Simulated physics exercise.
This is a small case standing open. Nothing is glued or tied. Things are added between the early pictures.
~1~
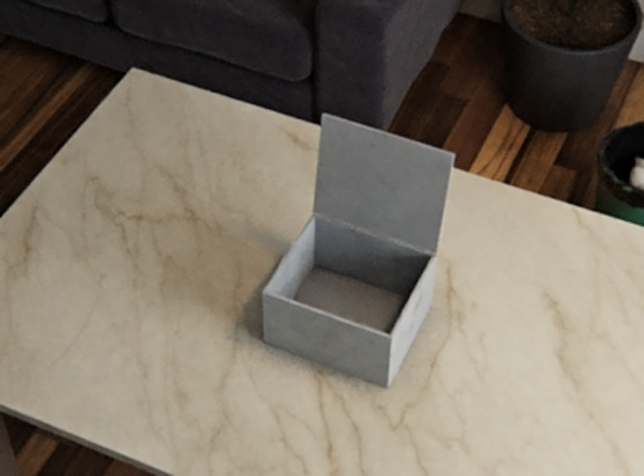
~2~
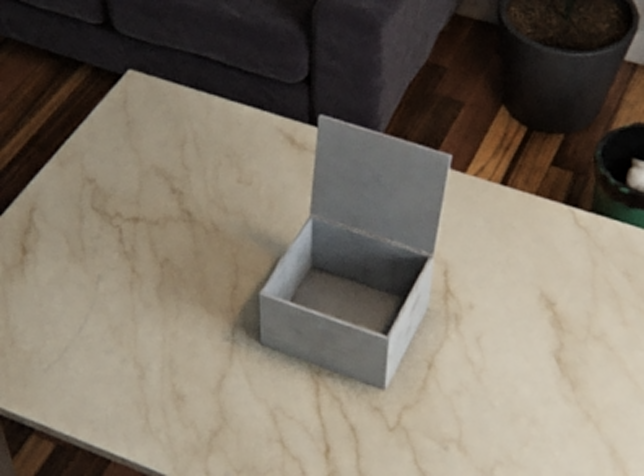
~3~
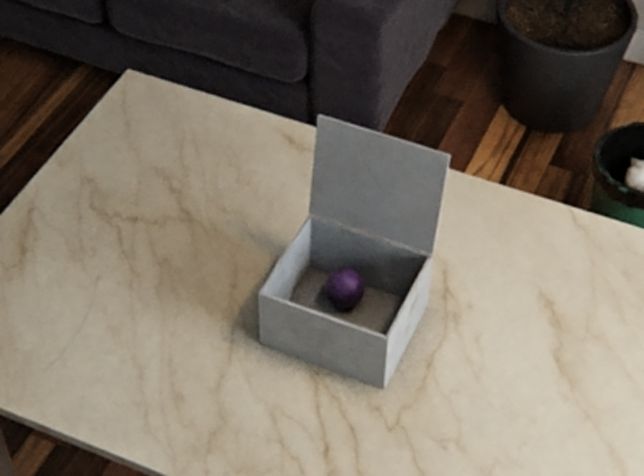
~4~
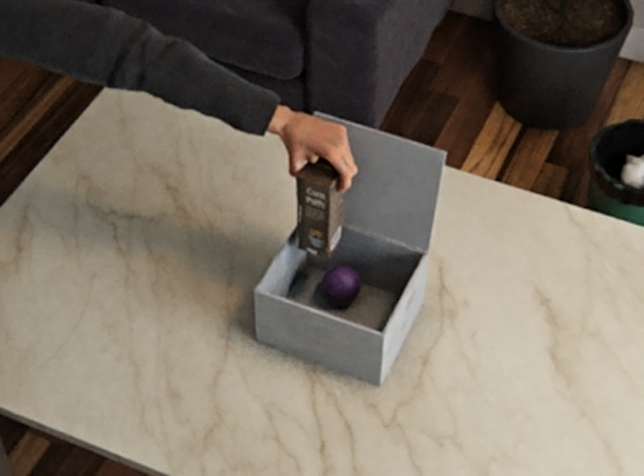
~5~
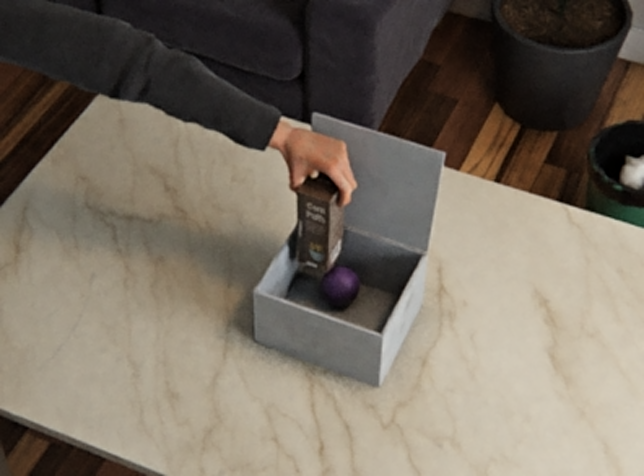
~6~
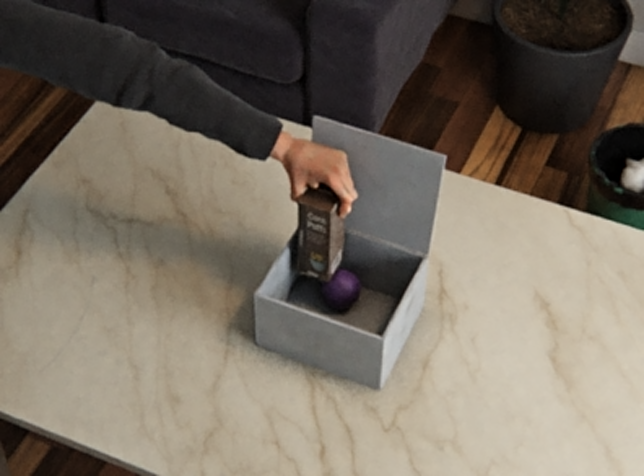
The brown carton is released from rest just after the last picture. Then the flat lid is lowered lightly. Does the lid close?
The lid will not close.
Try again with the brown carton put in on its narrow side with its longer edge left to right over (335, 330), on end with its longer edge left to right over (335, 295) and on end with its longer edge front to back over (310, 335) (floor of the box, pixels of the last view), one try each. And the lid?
First try: It closes; second try: It is held up; third try: It will not close.
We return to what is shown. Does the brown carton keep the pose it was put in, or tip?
The brown carton tips.
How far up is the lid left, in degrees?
Some 50° above the rim.
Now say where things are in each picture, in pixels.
In the first picture, the last thing is not in view yet.
In the second picture, the last thing is not in view yet.
In the third picture, the last thing is not in view yet; purple ball (345, 288).
In the fourth picture, still above its spot; brown carton (320, 207); purple ball (341, 285).
In the fifth picture, still above its spot; brown carton (320, 222); purple ball (340, 286).
In the sixth picture, in place under the hand; brown carton (321, 231); purple ball (341, 289).
Then, 0.40 s after the last picture, brown carton tipped 52° from how it was near (328, 245); purple ball rolled about its own width.
Then, 1.30 s after the last picture, lid 80° above the rim; brown carton tipped 48° from how it was near (334, 260); purple ball rolled about its own width.
Then, 1.80 s after the last picture, lid 59° above the rim; brown carton tipped 50° from how it was near (332, 270); purple ball rolled about its own width.
At rest, lid 49° above the rim; tipped over in the box, brown carton; moved from the start, purple ball. Seen from the same camera at the end, brown carton near (327, 276).
